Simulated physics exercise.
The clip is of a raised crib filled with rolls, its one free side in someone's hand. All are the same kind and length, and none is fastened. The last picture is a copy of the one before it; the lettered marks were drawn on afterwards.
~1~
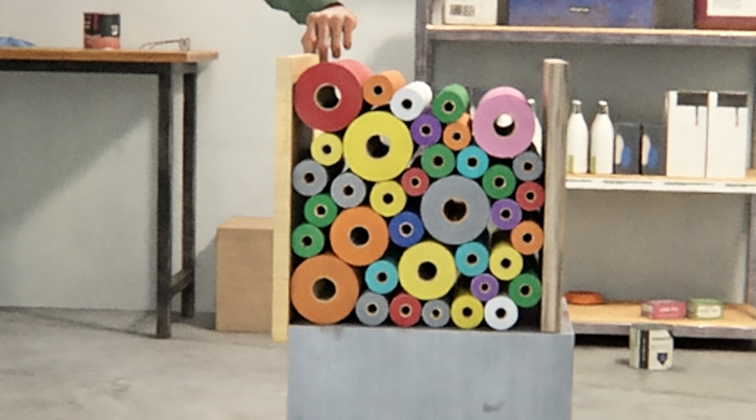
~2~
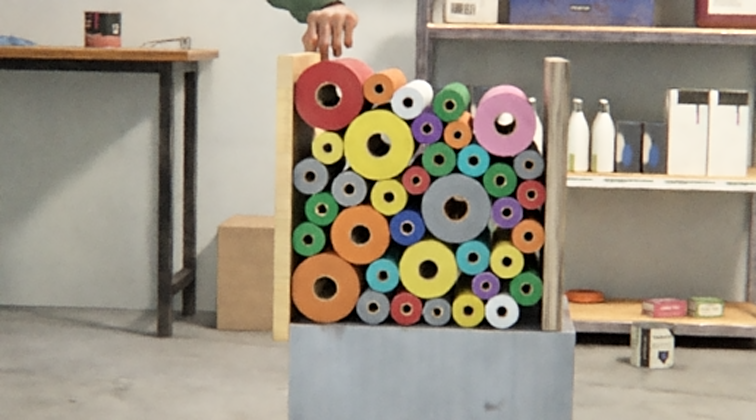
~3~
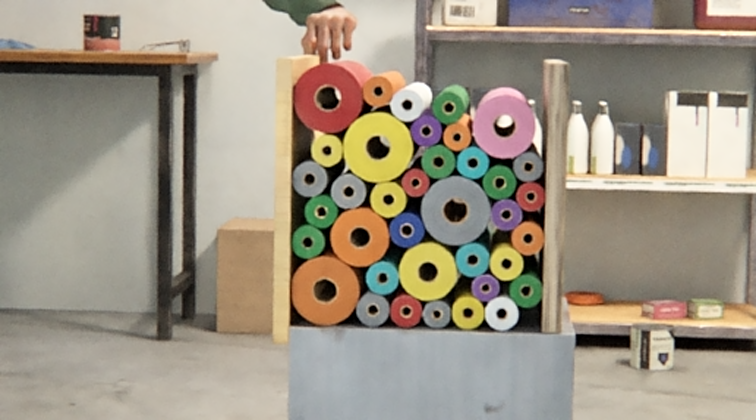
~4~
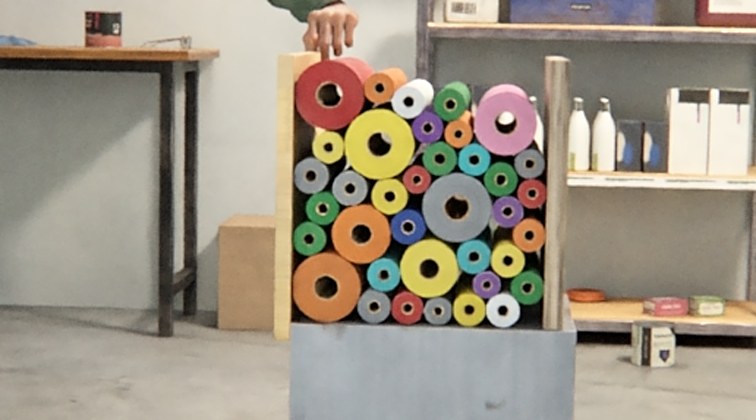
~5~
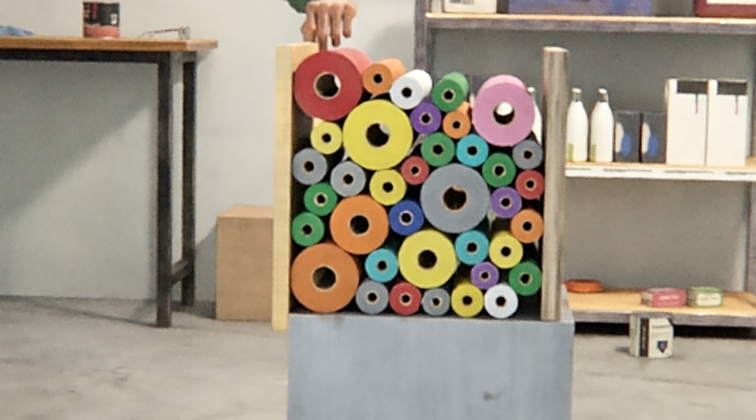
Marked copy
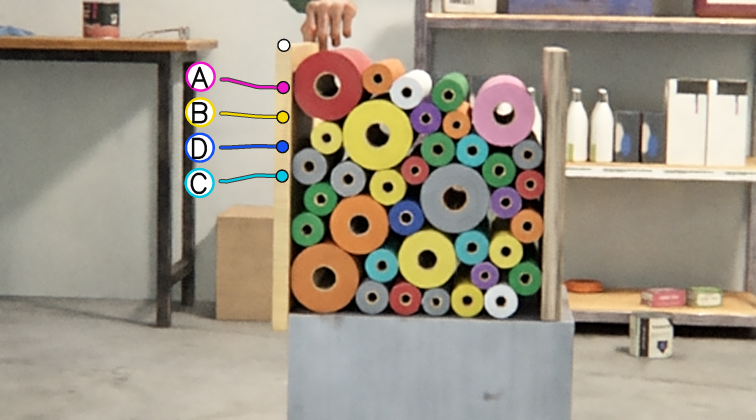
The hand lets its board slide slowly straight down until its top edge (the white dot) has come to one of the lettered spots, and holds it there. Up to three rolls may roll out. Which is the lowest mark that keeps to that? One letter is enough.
Lower it to C and no more.
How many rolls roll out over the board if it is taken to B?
The count is none.
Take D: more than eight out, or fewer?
At D, fewer than eight.
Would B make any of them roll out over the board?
At B: No.
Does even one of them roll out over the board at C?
At C: Yes.
On the marked copy, A at (283, 88); B at (283, 117); C at (282, 176); D at (283, 147); the white dot at (284, 45).
Taking C. A third of the way, top of the board (292, 104).
Two thirds of the way, top of the board (291, 172).
When it is over, top of the board (291, 175), two out over the board.
As for the rest, A none out over the board; B none out over the board; D none out over the board.
